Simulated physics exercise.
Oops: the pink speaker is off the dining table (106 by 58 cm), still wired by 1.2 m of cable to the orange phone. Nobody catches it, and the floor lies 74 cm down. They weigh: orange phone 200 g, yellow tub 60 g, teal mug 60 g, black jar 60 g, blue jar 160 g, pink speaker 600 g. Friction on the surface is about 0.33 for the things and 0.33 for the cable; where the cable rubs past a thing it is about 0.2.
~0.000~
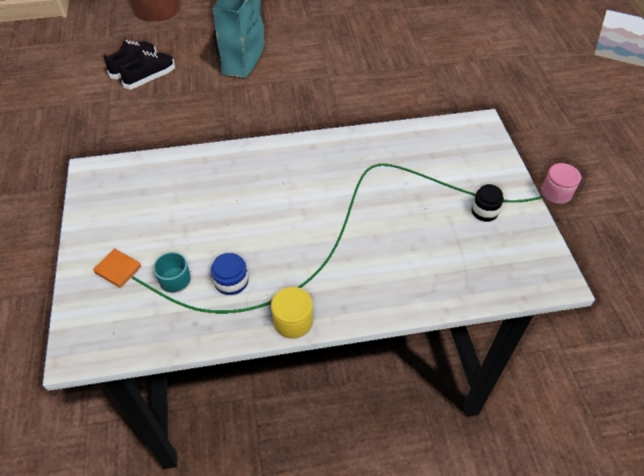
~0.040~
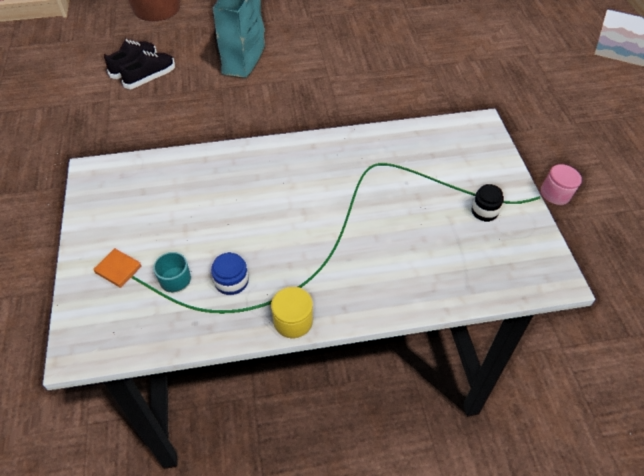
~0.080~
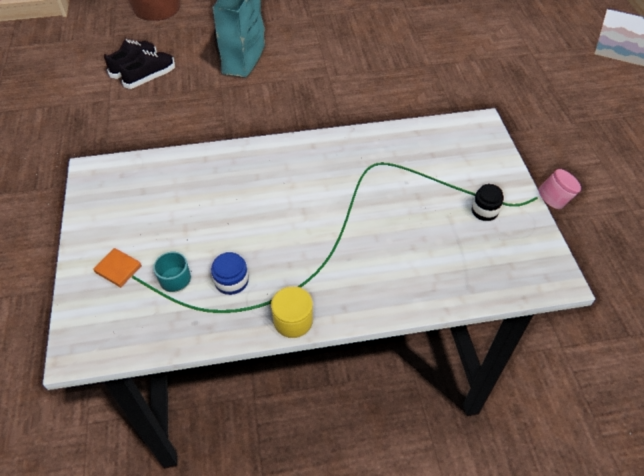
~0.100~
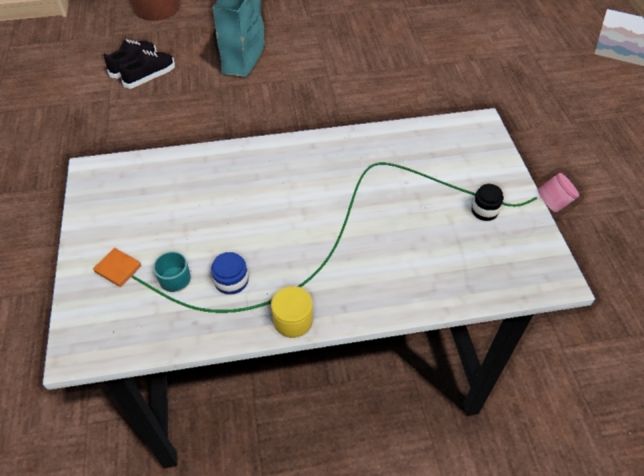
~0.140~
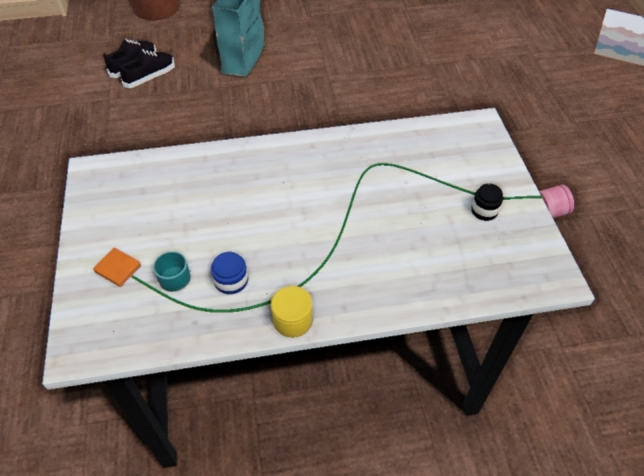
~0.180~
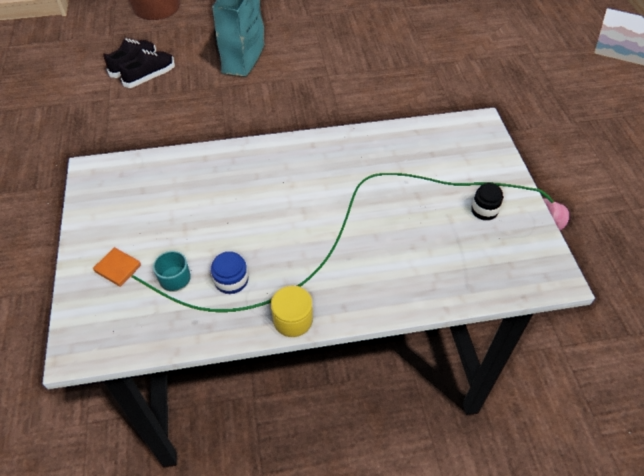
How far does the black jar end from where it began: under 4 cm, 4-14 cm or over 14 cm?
The black jar reaches the top band.
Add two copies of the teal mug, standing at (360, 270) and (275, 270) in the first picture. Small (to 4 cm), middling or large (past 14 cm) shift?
In turn: Large, middling.
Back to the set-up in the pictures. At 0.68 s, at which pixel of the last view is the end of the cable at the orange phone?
Near (420, 293).
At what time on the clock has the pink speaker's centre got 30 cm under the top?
That is: 0.32 s.
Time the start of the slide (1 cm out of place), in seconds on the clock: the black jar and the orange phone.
About: Black jar 0.28 s, orange phone 0.30 s.
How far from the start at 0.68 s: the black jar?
Black jar 20 cm.
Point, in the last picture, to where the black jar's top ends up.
Near (564, 266).
By 0.4 s, the cable's tail end at (239, 274); black jar 15 cm off its start, orange phone 22 cm off its start, blue jar 12 cm off its start.
By 0.7 s, the cable's tail end at (420, 293); black jar 22 cm off its start, orange phone 58 cm off its start, blue jar 21 cm off its start.
By 0.9 s, the cable's tail end at (510, 291); black jar 22 cm off its start at (564, 266), orange phone 77 cm off its start at (498, 273), blue jar 21 cm off its start at (236, 185).
By 1.2 s, the cable's tail end at (522, 288); black jar 22 cm off its start, orange phone 79 cm off its start, blue jar 21 cm off its start.
By 2.4 s, the cable's tail end at (522, 288); black jar 22 cm off its start at (564, 266), orange phone 79 cm off its start at (508, 272), blue jar 21 cm off its start at (235, 185), yellow tub over the edge.
